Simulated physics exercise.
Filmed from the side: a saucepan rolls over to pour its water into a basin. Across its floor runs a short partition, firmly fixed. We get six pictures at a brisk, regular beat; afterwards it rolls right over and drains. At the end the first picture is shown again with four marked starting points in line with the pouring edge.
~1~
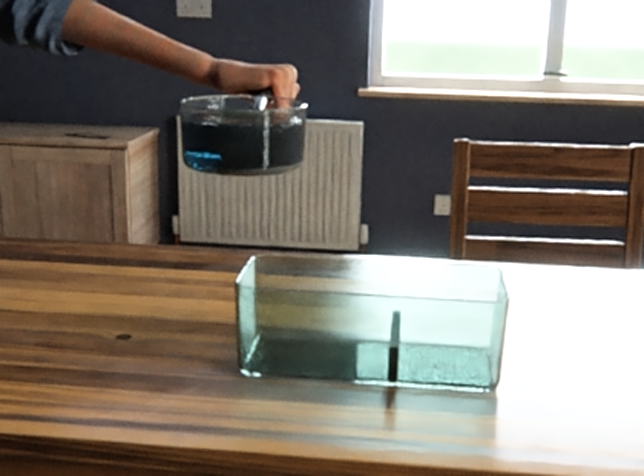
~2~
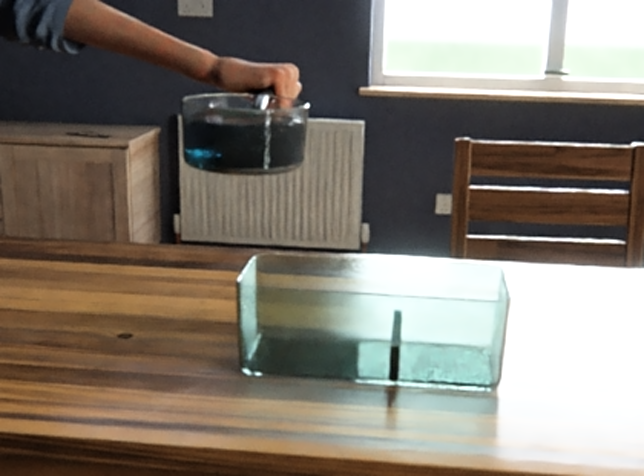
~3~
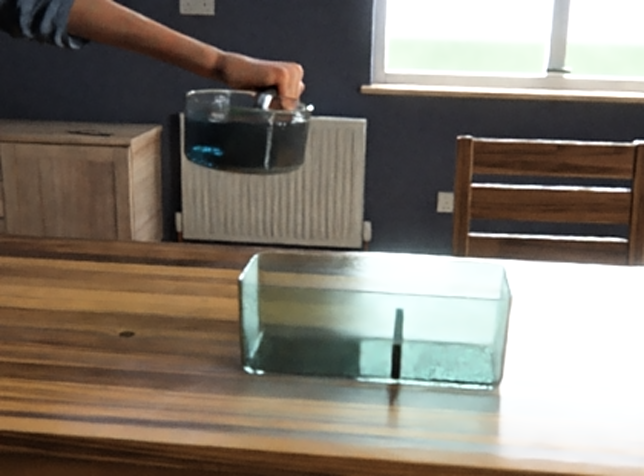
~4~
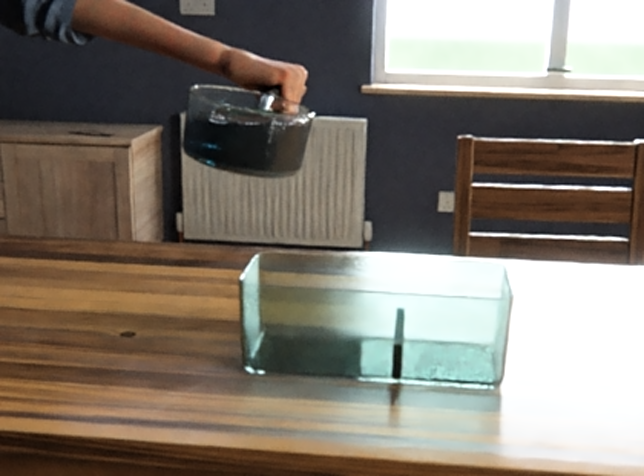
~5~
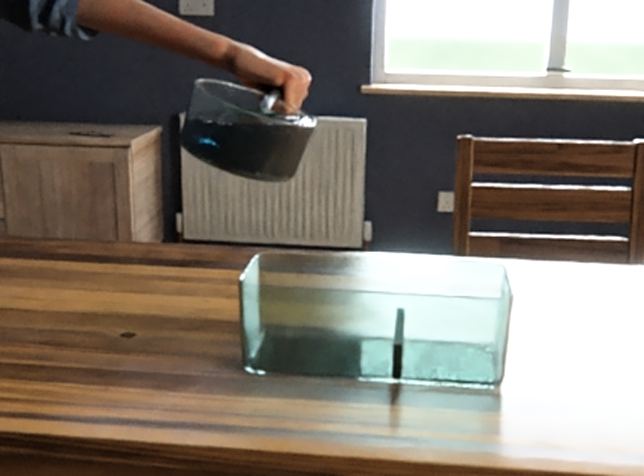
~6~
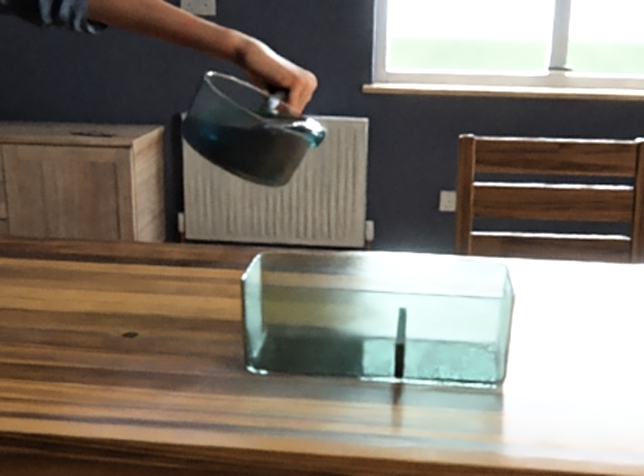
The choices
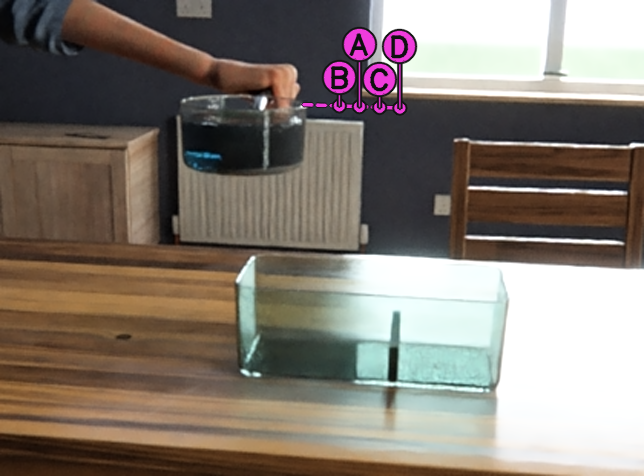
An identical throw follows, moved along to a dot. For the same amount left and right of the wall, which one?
Best: B.
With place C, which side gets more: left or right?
The right one.
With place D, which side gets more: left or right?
The right side.
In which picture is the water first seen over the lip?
In picture 6.
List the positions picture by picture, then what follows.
In the first picture, upright, lip at (303, 104); basin from (238, 371) to (500, 389); top of the wall at (396, 327); nothing has left yet.
In the second picture, upright, lip at (305, 105); nothing has left yet.
In the third picture, tipped about 5°, lip at (308, 107); nothing has left yet.
In the fourth picture, tipped about 11°, lip at (311, 113); nothing has left yet.
In the fifth picture, tipped about 18°, lip at (312, 122); nothing has left yet.
In the sixth picture, tipped about 28°, lip at (315, 133); water is over the lip, down to (318, 142).
In magenta, A at (359, 106); B at (339, 105); C at (379, 107); D at (399, 108).
Choosing A, about 31 % ends left of the wall and 68 % right of it.
Choosing B, about 49 % ends left of the wall and 50 % right of it.
Choosing C, about 16 % ends left of the wall and 84 % right of it.
Choosing D, about 13 % ends left of the wall and 86 % right of it.
